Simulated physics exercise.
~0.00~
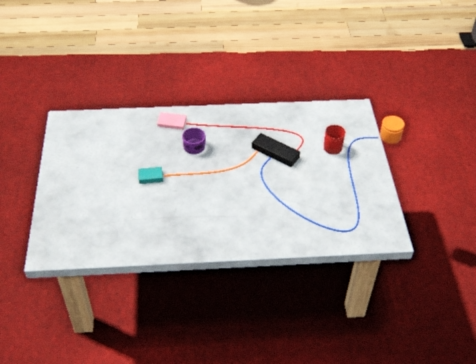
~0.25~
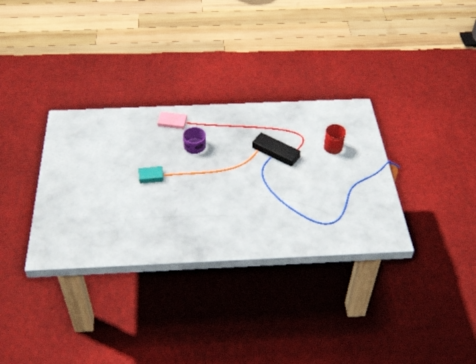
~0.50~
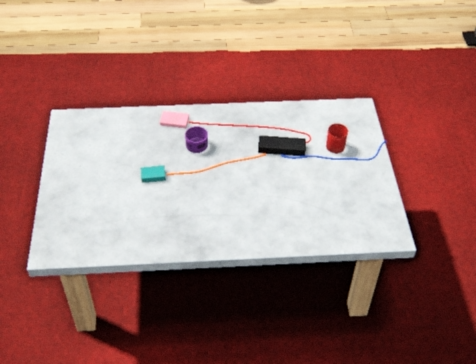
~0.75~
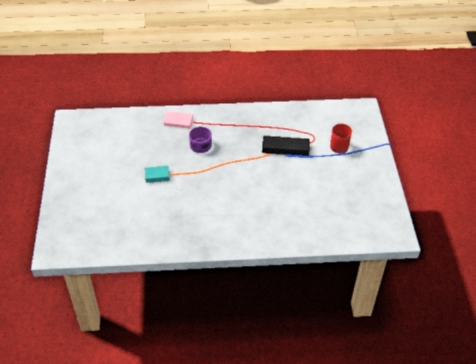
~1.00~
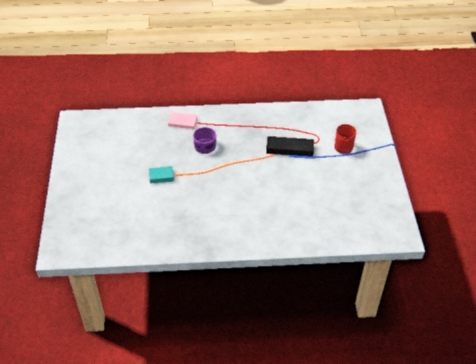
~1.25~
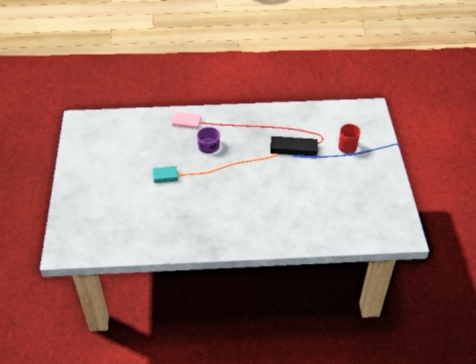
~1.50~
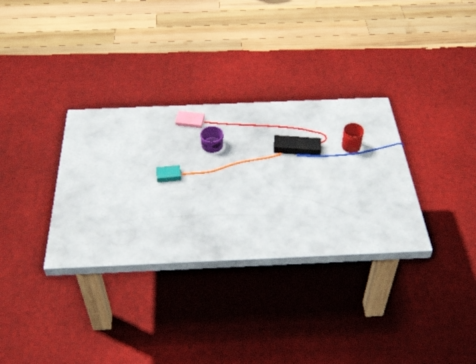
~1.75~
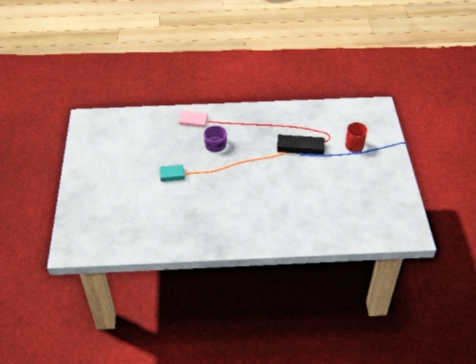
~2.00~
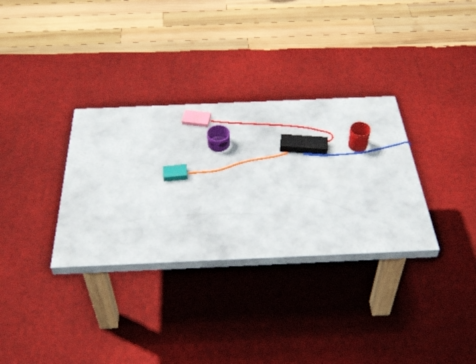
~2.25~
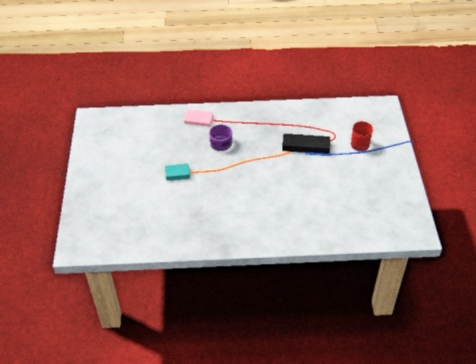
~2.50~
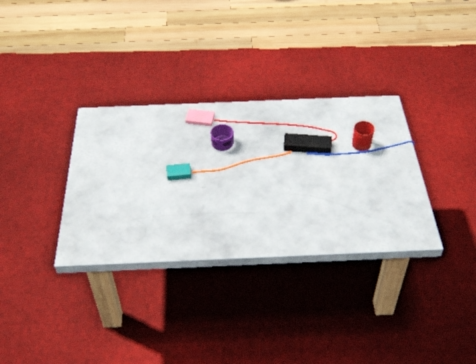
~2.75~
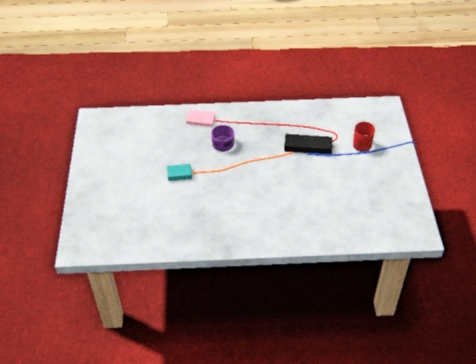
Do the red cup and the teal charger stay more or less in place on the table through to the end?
Yes, the teal charger stays where it is and the red cup hardly moves, even after the orange cylinder goes over the edge.
